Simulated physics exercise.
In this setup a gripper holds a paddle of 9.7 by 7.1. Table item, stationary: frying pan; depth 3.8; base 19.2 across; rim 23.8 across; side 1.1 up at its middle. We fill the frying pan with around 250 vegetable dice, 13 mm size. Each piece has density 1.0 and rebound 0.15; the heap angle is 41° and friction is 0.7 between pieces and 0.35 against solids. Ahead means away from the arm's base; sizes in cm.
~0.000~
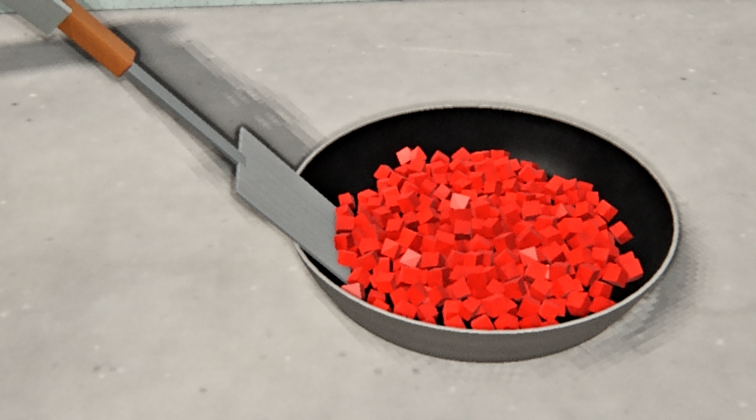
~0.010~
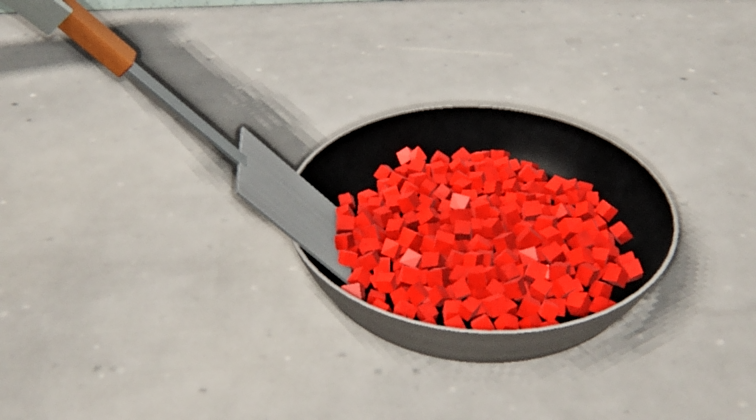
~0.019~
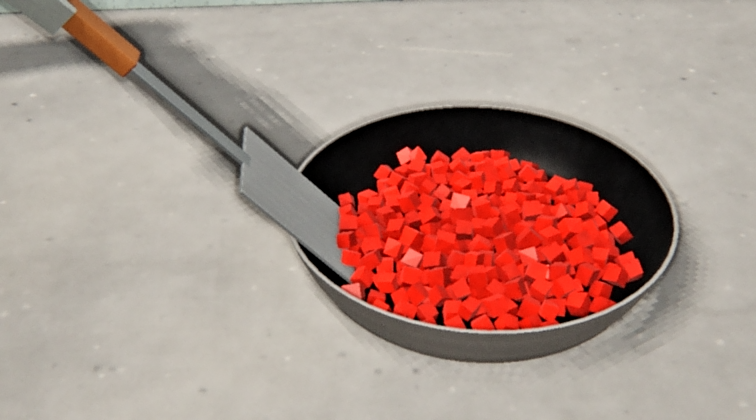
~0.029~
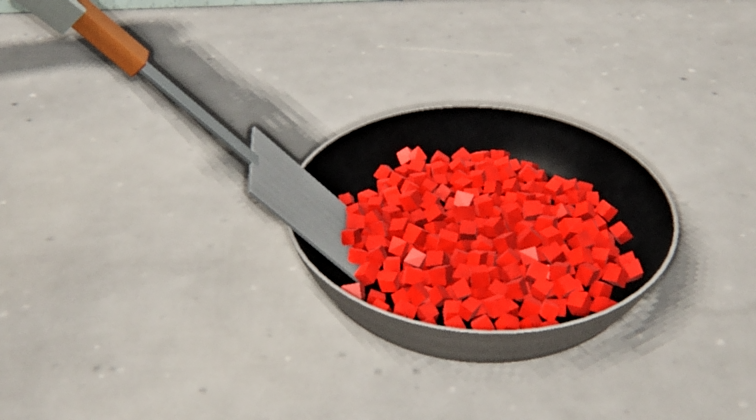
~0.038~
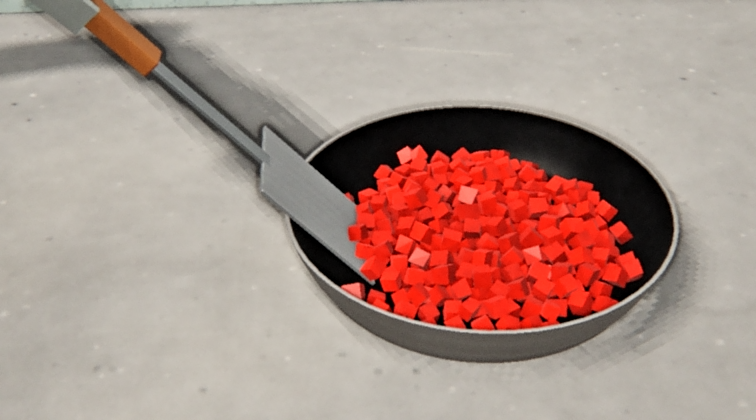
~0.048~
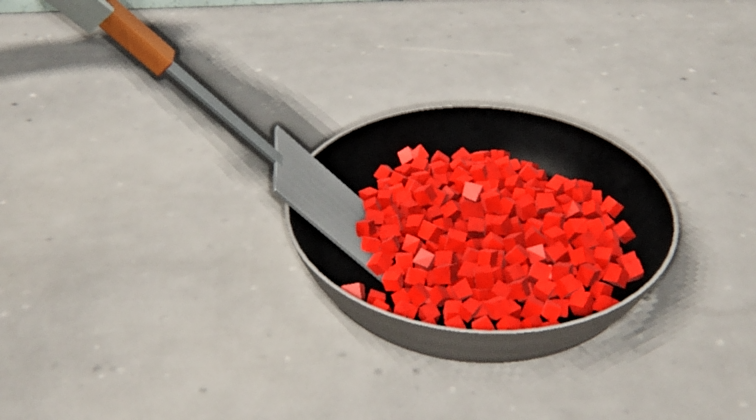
A grey paddle slides slowly rightward into a black pan, nudging the red cubes inside.
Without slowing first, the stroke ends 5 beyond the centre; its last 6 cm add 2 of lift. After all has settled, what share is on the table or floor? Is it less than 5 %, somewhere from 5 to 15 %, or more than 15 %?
It is less than 5 %.
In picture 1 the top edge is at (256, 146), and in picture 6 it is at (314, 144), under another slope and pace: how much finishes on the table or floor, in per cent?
Roughly 15 %.
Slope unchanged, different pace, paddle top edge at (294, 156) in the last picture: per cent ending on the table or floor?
Roughly 20 per cent.
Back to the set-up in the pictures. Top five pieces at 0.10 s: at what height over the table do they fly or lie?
About 4 cm.
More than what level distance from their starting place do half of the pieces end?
Distance: Around 3 cm.
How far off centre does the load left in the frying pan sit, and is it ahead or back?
4.5 cm ahead.
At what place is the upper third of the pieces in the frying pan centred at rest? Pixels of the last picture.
Roughly (607, 209).
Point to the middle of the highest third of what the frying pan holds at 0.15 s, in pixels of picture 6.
About pixel (534, 208).
After 0.10 s, sloping 49°, highest piece 4 above the table; 250 in the frying pan.
After 0.15 s, sloping 49°, highest piece 6 above the table; 250 in the frying pan.
After 0.37 s, sloping 49°, highest piece 5 above the table; 243 in the frying pan, 7 on the table or floor.
After 1.42 s, sloping 49°, highest piece 5 above the table; 243 in the frying pan, 7 on the table or floor.
At rest, 243 in the frying pan, 7 on the table or floor. That is 3 % on the table or floor.
